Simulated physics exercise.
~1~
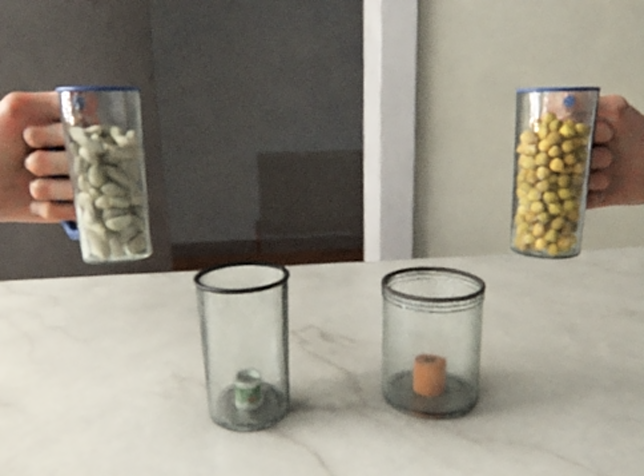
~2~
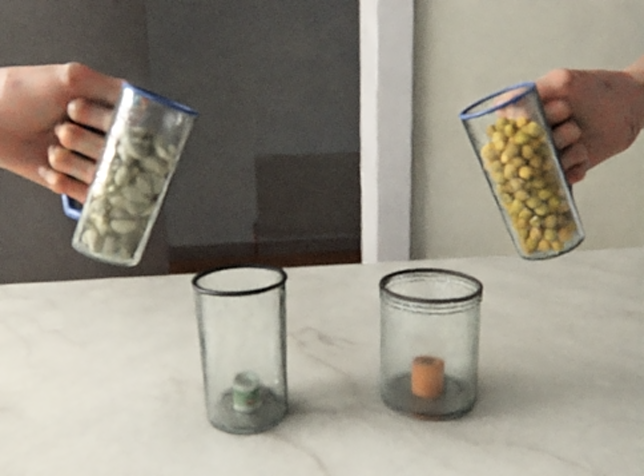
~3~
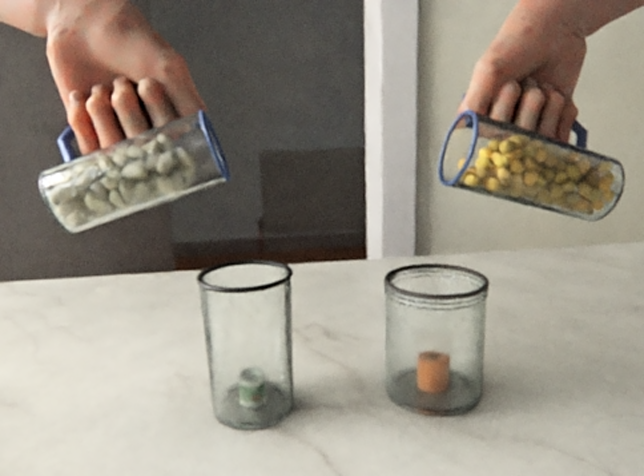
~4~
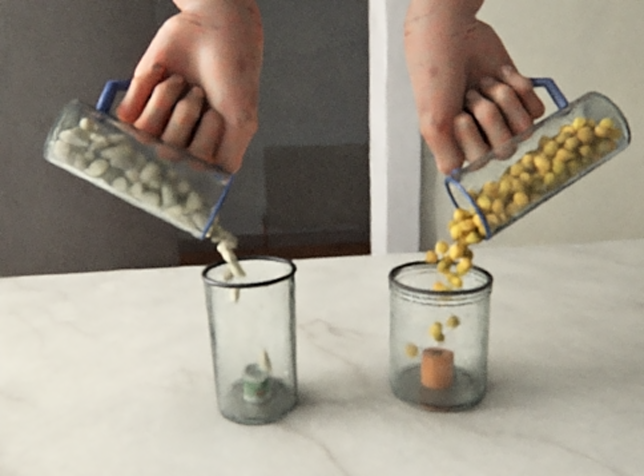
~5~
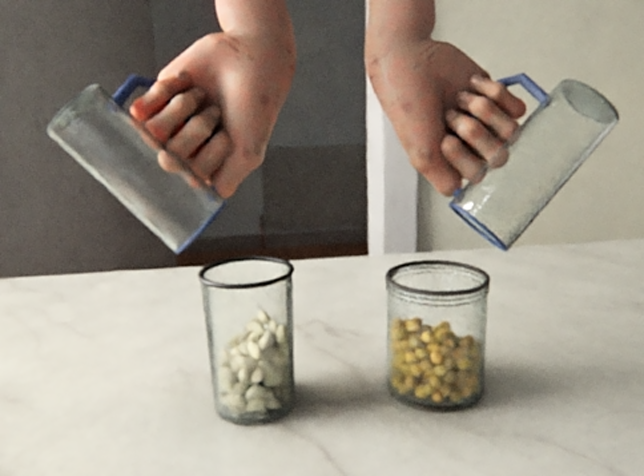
Two hands tipped a cup of pale beans and a cup of yellow chickpea-like pieces over two clear containers, pouring until both cups were empty, which left each container about half full and the small green and orange objects inside buried.
